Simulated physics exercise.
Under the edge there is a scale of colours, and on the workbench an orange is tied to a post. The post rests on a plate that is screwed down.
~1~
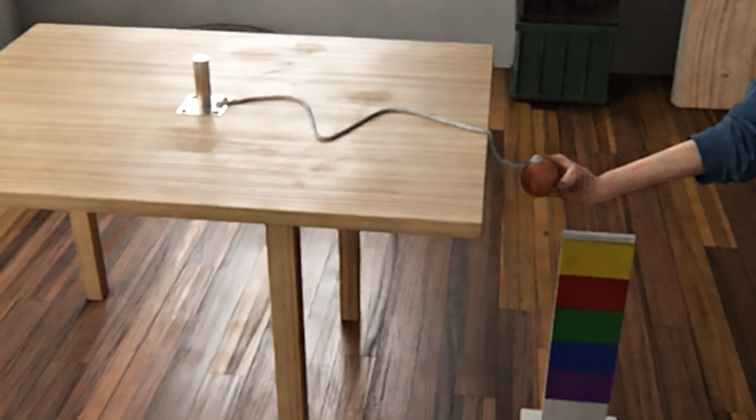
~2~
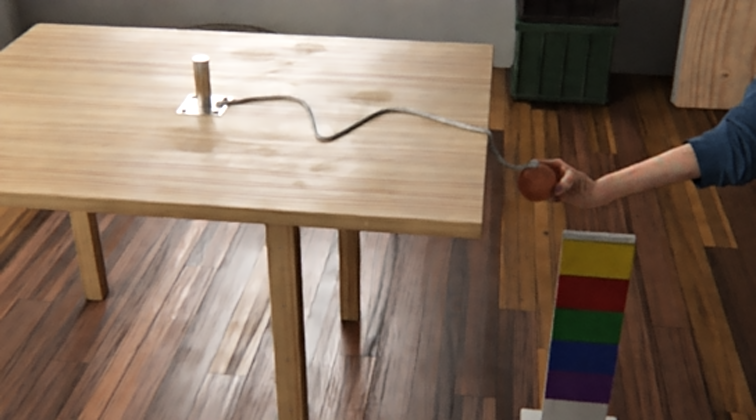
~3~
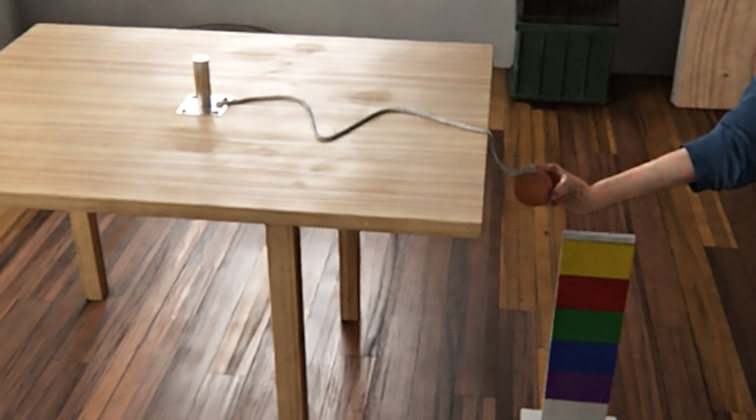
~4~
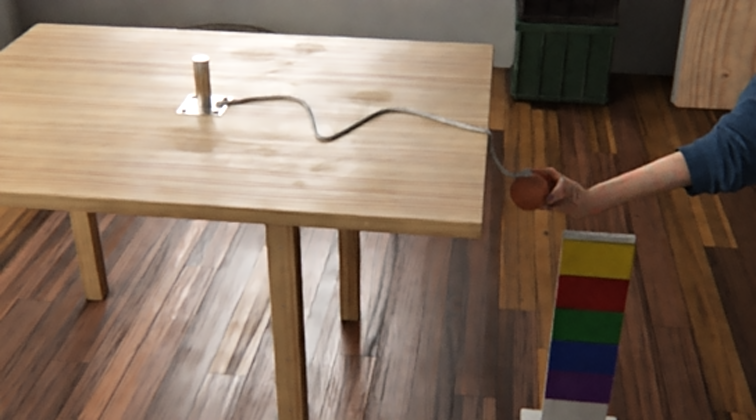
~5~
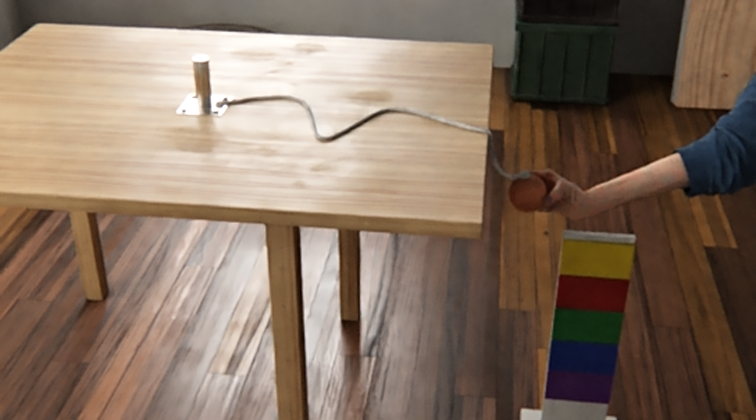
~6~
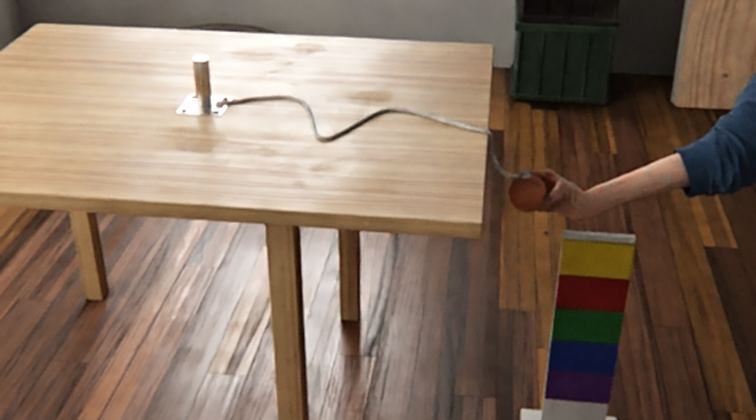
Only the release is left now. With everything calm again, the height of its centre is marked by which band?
By the green band.
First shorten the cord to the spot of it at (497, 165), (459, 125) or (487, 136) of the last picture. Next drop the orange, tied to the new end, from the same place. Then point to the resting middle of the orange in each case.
Well, that gives around (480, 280) the first time, (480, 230) the next and (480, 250) the last.
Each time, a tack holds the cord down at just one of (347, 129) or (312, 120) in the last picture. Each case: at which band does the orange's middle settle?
Try one: Yellow. Try two: Red.
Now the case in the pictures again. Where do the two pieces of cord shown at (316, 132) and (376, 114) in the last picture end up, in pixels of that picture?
Near (381, 119) and (478, 128).
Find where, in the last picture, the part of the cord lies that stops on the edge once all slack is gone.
That spot is near (385, 110).
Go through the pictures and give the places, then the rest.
The first picture shows orange (540, 178); yellow (597, 261); red (592, 295); green (587, 327); blue (583, 358); purple (579, 388).
The second picture shows orange (537, 183); cord through (256, 98) (310, 113) (340, 133) (398, 109) (470, 128).
The third picture shows orange (533, 188).
The fourth picture shows orange (529, 192); cord through (256, 98) (310, 113) (340, 133) (398, 109) (470, 128).
The fifth picture shows orange (528, 194).
The sixth picture shows orange (528, 194); cord through (256, 98) (310, 113) (340, 133) (398, 109) (470, 128).
Early on, orange near (489, 296); level with red.
Midway, orange near (469, 298); level with green.
Finally, orange near (479, 306); level with green. Its middle rests at the green band.
